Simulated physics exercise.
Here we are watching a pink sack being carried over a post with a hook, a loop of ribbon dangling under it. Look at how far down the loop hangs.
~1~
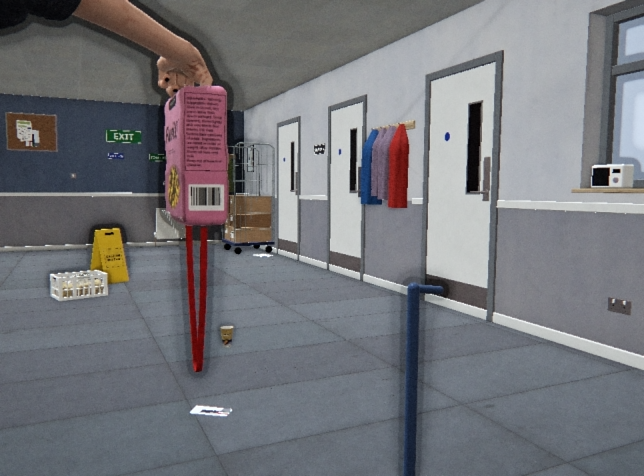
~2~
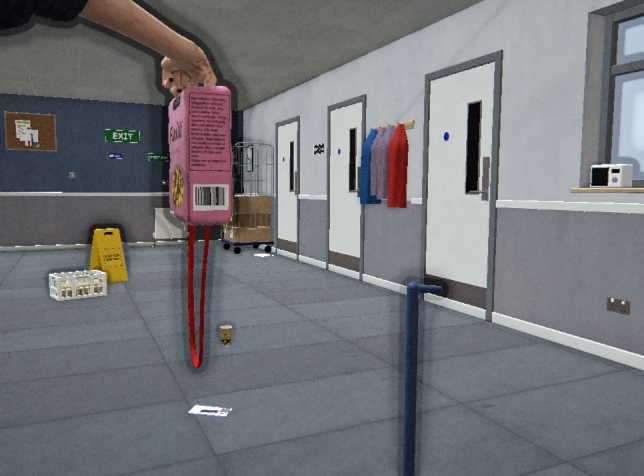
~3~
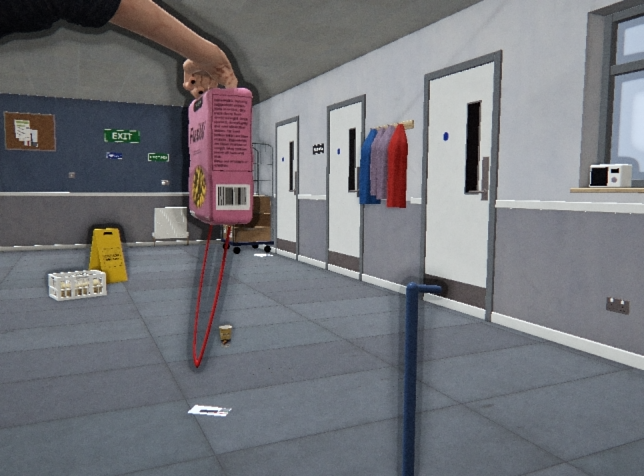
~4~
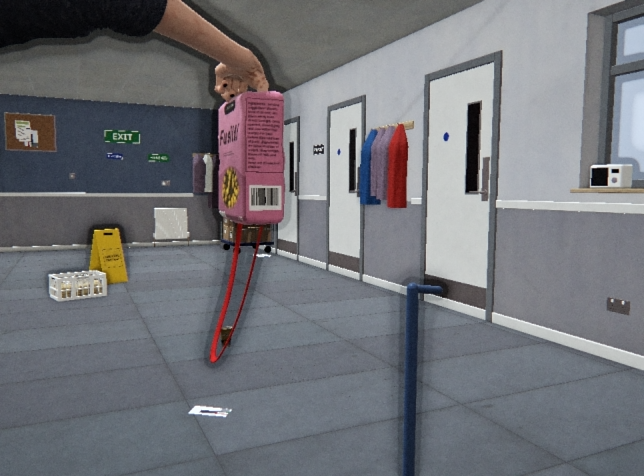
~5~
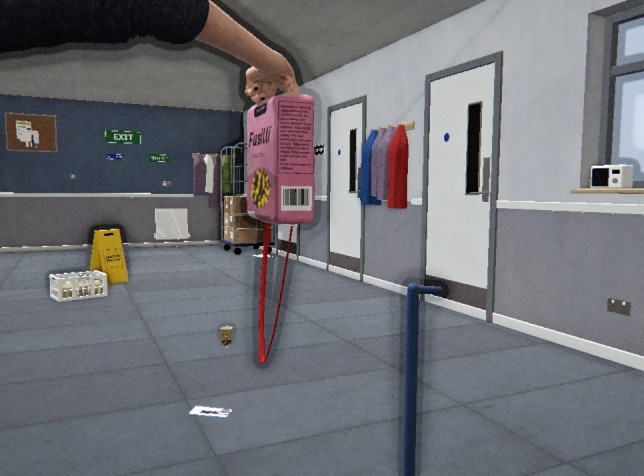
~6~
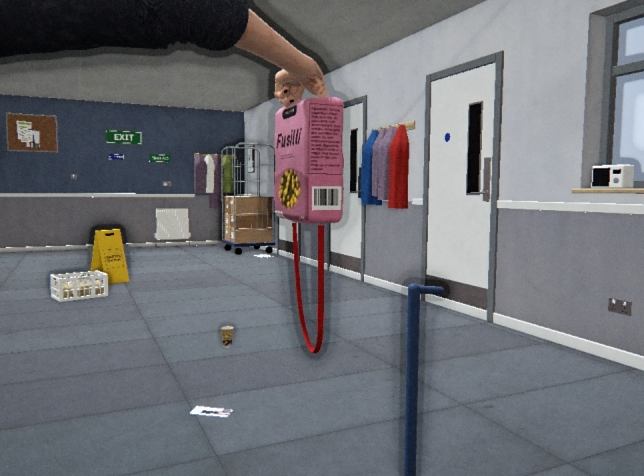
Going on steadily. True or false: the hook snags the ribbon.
False.
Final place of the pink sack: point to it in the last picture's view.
It settles around (517, 170).
Then, 0.46 s past the final frame, sack nearing the post near (379, 165).
Then, 1.14 s past the final frame, sack past the post near (471, 168).
Then, 1.60 s past the final frame, sack past the post near (517, 170).
When it is over, sack past the post near (517, 170). The pink sack passes clear.
